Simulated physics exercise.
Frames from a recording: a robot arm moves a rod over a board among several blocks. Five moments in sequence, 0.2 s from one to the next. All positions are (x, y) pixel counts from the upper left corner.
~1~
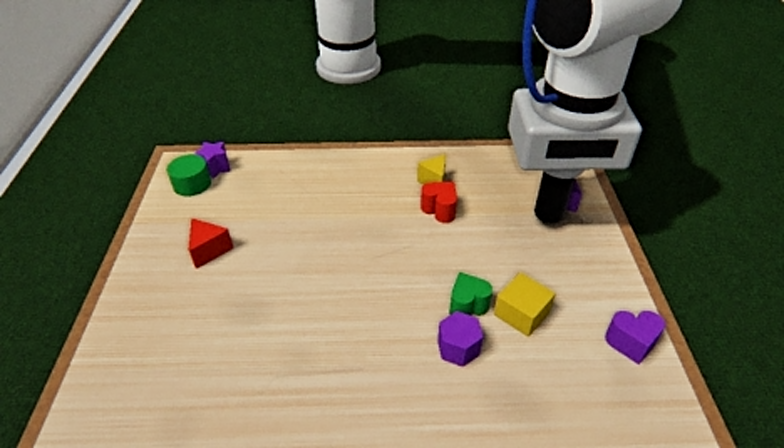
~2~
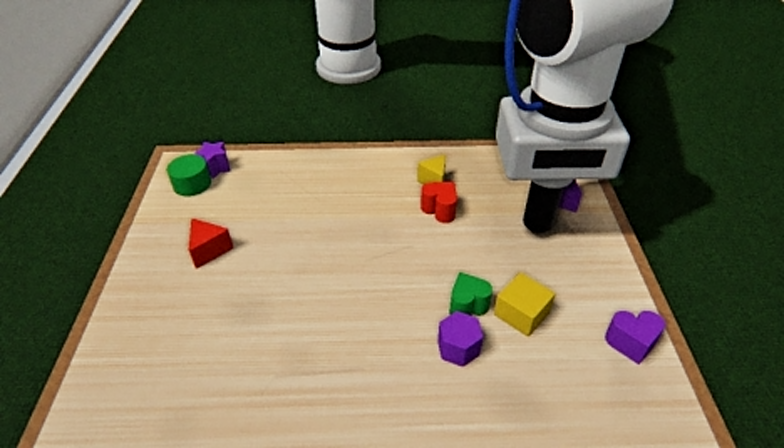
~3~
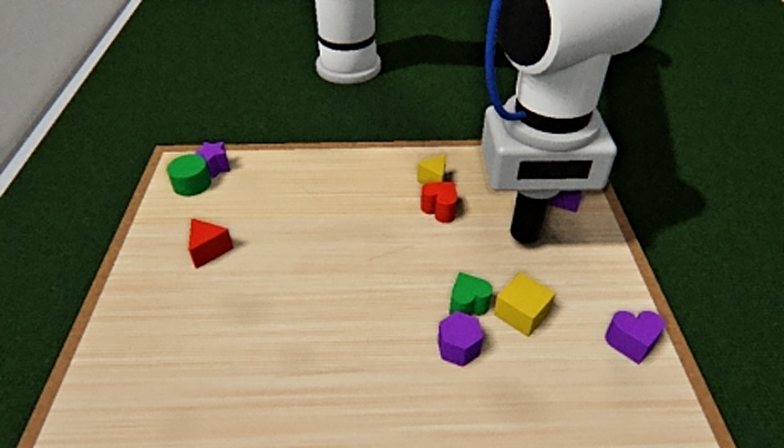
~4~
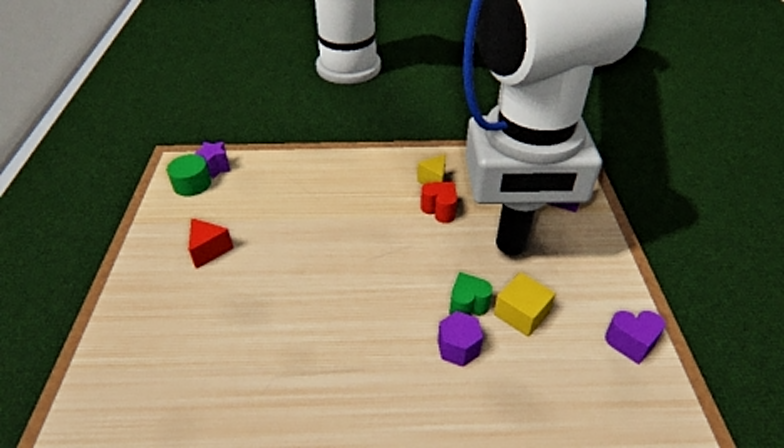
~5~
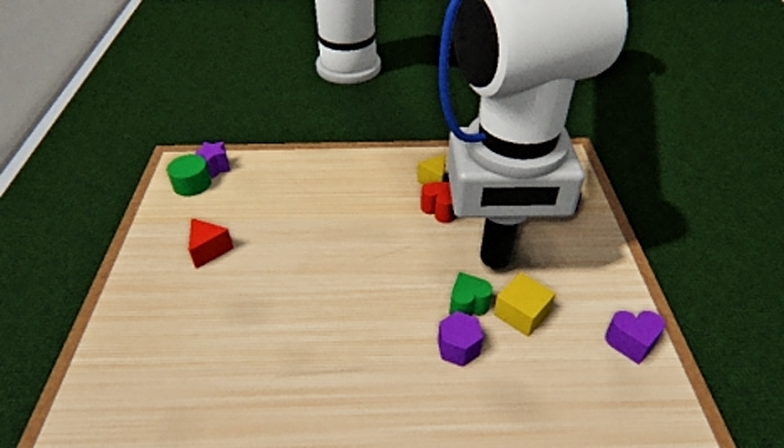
Robot arm moving a black rod down and left across a wooden board toward the viewer, the scattered coloured blocks staying still.
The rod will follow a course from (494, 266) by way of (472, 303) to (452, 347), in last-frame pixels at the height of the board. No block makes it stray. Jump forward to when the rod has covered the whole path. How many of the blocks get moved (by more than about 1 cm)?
Most likely two.
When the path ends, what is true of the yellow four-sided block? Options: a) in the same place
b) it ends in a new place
My answer is option a.
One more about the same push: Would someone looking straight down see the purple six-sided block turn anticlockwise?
Final answer: Yes.
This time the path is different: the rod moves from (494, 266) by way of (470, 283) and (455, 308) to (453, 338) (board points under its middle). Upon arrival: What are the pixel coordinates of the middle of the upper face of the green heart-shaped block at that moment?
The middle of its top is at (449, 350).
The first path, step by step. One third of the way, rod (481, 283); green heart-shaped block (466, 292).
Two thirds of the way, rod (465, 310); purple six-sided block (455, 348), turned 25° anticlockwise; green heart-shaped block (442, 317), turned 25° clockwise.
At the end, rod (453, 340); purple six-sided block (450, 372), turned 55° anticlockwise; green heart-shaped block (421, 339), turned 40° clockwise; yellow four-sided block unmoved.
